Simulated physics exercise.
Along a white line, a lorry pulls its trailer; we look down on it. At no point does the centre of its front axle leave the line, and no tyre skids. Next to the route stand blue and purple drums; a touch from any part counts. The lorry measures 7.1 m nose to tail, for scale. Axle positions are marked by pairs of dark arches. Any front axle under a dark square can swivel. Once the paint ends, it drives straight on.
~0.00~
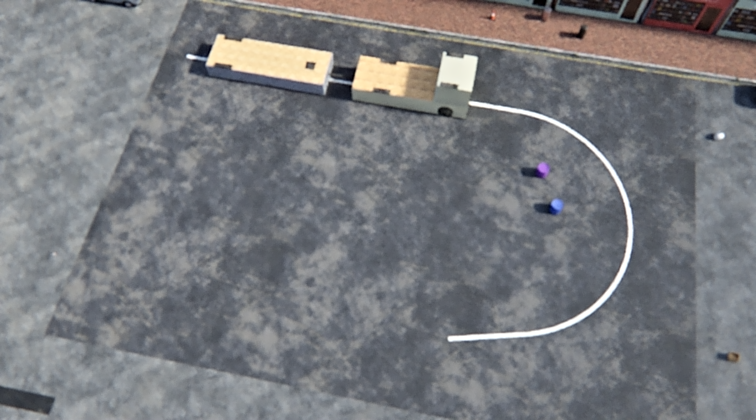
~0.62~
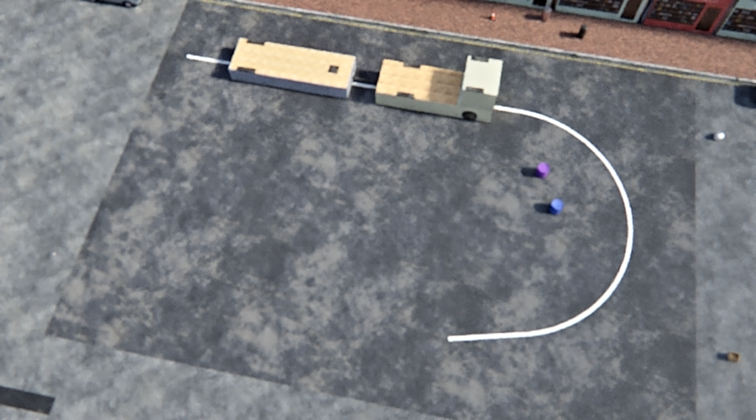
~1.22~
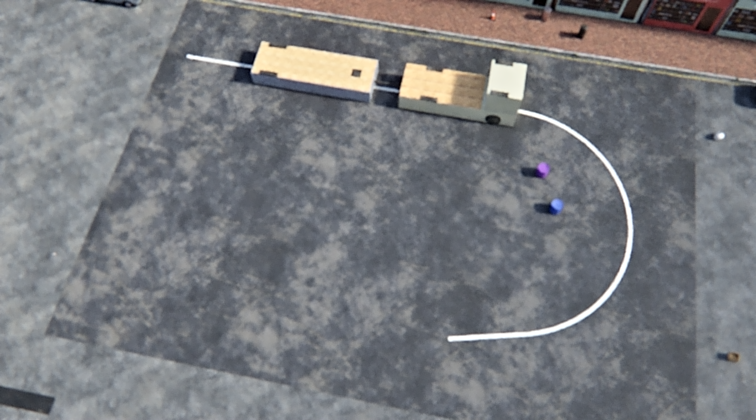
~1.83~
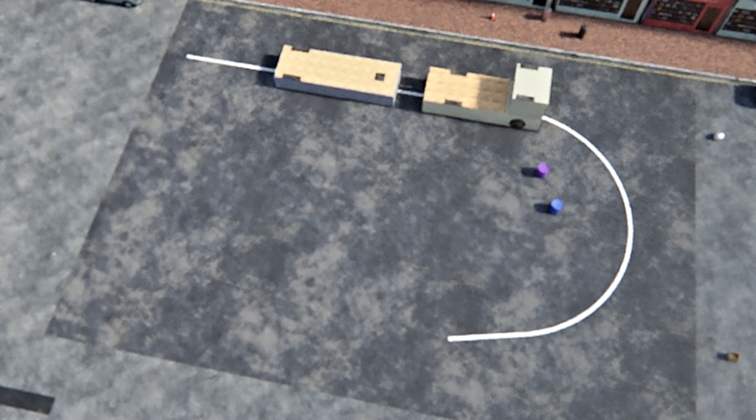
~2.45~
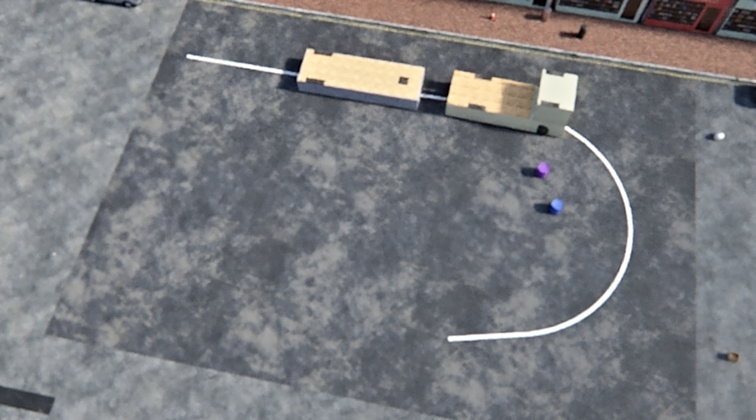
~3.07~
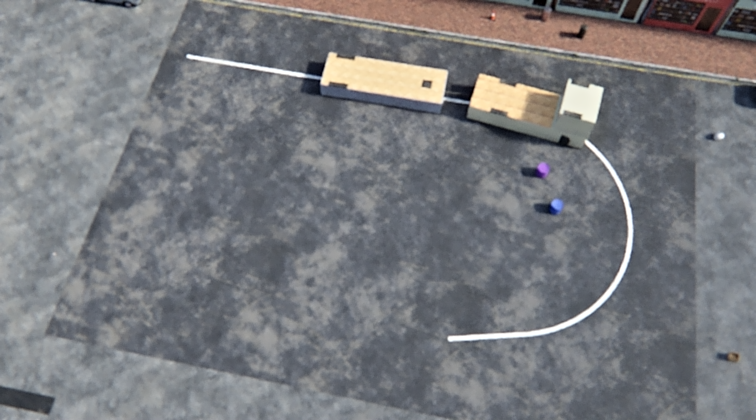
A lorry pulling a flat trailer rolled slowly to the right along a white line, then began turning gently downward where the line curved, passing above a purple object and a blue one.
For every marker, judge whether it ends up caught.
One by one: Blue: Clipped, purple: Clipped.
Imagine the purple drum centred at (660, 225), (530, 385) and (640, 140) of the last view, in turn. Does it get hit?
Try 1 touched, try 2 untouched, try 3 untouched.
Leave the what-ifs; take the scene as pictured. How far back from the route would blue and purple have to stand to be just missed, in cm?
Results - blue 80, purple 40.
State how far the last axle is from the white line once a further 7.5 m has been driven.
Roughly 10 centimetres.
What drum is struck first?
The purple one is first.
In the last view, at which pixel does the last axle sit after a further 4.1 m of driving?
Approximate position: (403, 80).
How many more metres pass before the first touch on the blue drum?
After roughly 19.0 metres.
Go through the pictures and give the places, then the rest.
Nose (469, 90); last axle (228, 52); still straight; blue (556, 207), purple (542, 171); 1 trailer, in the first picture.
Nose (493, 94); last axle (251, 56); still straight, in the second picture.
Nose (517, 98); last axle (273, 59); still straight, in the third picture.
Nose (541, 102); last axle (296, 63); still straight, in the fourth picture.
Nose (566, 109); last axle (319, 67); turned 2°, in the fifth picture.
Nose (589, 120); last axle (342, 71); turned 7°; blue (556, 207), purple (542, 171), in the sixth picture.
After 7.0 s, the last axle is at (476, 97) of the last picture, 30 cm off the line.
After 9.2 s, the last axle is at (534, 126) of the last picture, 160 cm off the line; the trailer has hit purple.
After 11.0 s, the last axle is at (564, 158) of the last picture, 260 cm off the line; the trailer has hit blue.
After 18.8 s, the last axle is at (405, 317) of the last picture, 95 cm off the line; 2 of 2 struck in all.
